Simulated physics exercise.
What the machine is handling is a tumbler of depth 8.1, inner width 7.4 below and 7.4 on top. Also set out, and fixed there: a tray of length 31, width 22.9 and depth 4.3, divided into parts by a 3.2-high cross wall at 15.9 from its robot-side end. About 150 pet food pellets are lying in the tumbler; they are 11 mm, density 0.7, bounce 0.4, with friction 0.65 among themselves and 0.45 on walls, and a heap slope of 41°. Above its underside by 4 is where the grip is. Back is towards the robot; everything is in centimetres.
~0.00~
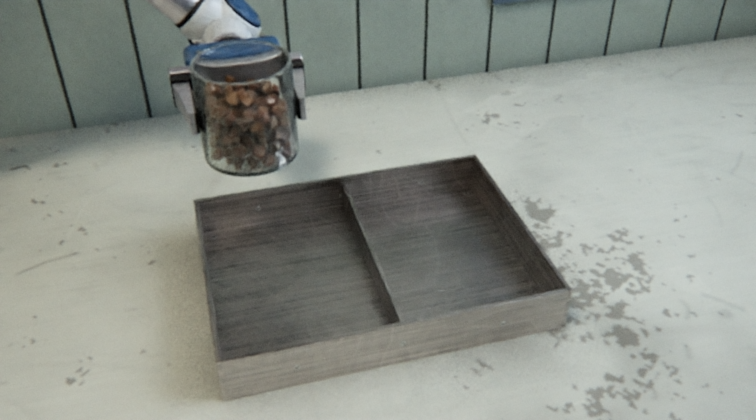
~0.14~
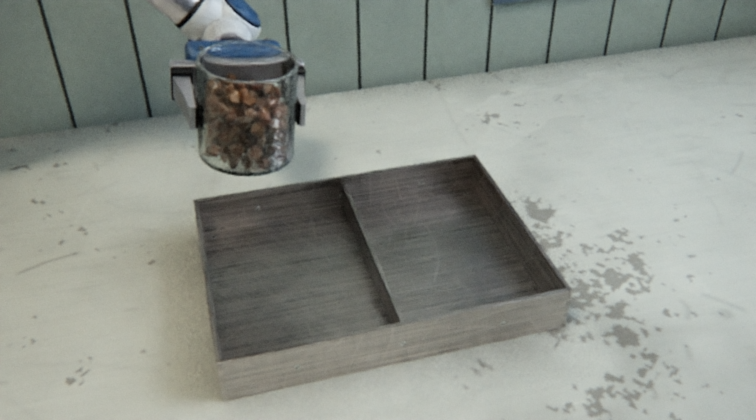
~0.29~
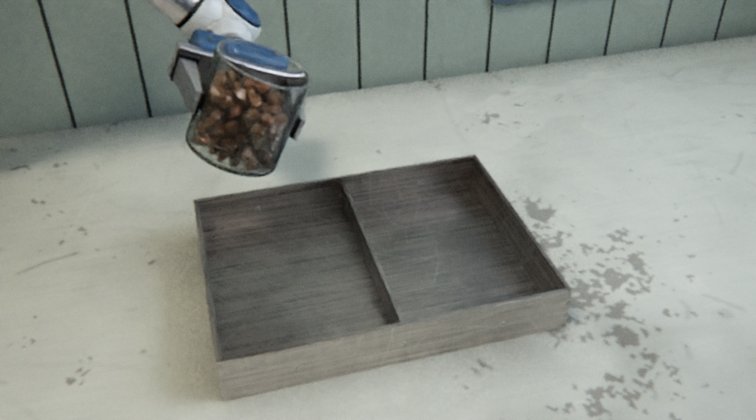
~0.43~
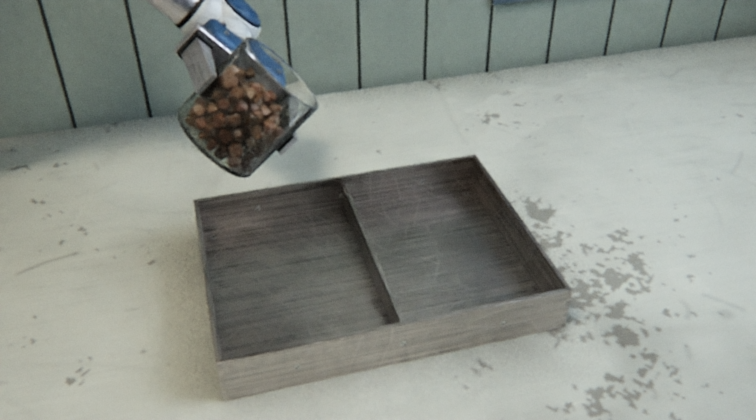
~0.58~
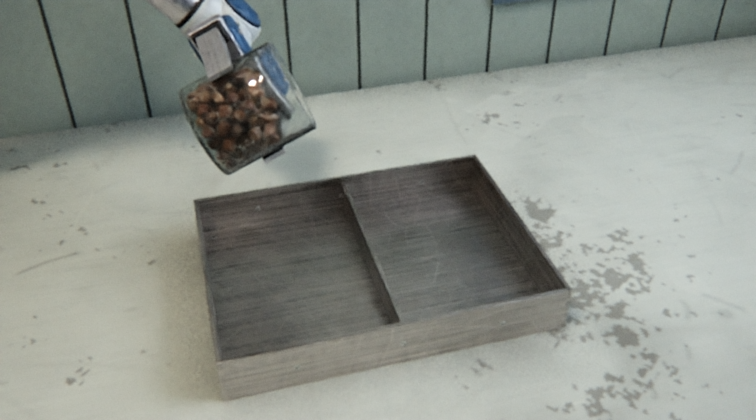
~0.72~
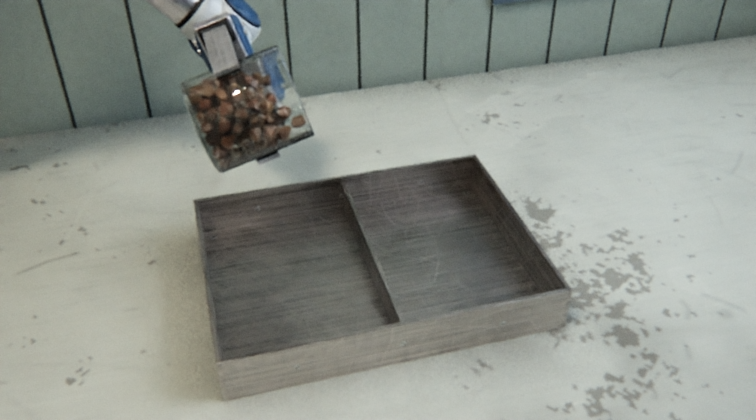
Robot arm holding a clear tumbler of brown pellets above a table and steadily tilting it beside a divided grey tray.
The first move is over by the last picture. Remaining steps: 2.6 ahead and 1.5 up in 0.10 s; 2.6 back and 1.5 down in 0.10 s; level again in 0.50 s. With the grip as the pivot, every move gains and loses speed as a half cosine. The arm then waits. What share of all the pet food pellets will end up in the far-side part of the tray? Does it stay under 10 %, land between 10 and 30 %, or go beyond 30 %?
It lands between 10 and 30 %.
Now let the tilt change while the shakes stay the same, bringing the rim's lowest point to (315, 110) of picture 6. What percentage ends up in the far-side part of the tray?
Around 5 per cent of it.
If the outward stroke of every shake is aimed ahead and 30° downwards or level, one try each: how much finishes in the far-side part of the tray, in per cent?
First try about 5 %, second try about 10 %.
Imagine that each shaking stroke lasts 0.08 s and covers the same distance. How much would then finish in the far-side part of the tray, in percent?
About 35 per cent, then.
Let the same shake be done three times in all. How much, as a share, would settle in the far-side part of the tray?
It would come to about 30 %.
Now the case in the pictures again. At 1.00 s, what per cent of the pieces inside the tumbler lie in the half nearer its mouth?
Around 50 percent.
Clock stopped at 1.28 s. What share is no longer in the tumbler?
Around 25 % has gone out so far.
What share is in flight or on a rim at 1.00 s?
Estimated fraction: Near 16 %.
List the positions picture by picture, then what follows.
The first picture shows the tumbler middle at (247, 110), level; upper third of the load around (248, 107), from x 205 to 290, top at y 80; 154 in the tumbler.
The second picture shows the tumbler middle at (247, 110), tilted 7° forward; upper third of the load around (242, 107), from x 210 to 285, top at y 80.
The third picture shows the tumbler middle at (247, 110), tilted 26° forward; upper third of the load around (234, 105), from x 200 to 285, top at y 75.
The fourth picture shows the tumbler middle at (247, 110), tilted 48° forward; upper third of the load around (230, 100), from x 195 to 275, top at y 75.
The fifth picture shows the tumbler middle at (248, 110), tilted 67° forward; upper third of the load around (229, 96), from x 195 to 275, top at y 75.
The sixth picture shows the tumbler middle at (248, 110), tilted 74° forward; upper third of the load around (228, 96), from x 195 to 295, top at y 80; 154 in the tumbler.
After 1.00 s, tilted 69° forward, highest piece 22 above the table; 121 in the tumbler, 4 in the robot-side part, 4 in the far-side part, 25 in flight or on a rim.
After 1.28 s, tilted 13° forward, highest piece 24 above the table; 117 in the tumbler, 21 in the far-side part, 15 in the robot-side part, 1 in flight or on a rim.
After 1.62 s, level, highest piece 22 above the table; 117 in the tumbler, 21 in the far-side part, 16 in the robot-side part.
After 2.67 s, level, highest piece 22 above the table; 117 in the tumbler, 21 in the far-side part, 16 in the robot-side part.
In the end, 117 in the tumbler, 21 in the far-side part, 16 in the robot-side part. That is 14 % in the far-side part of the tray.
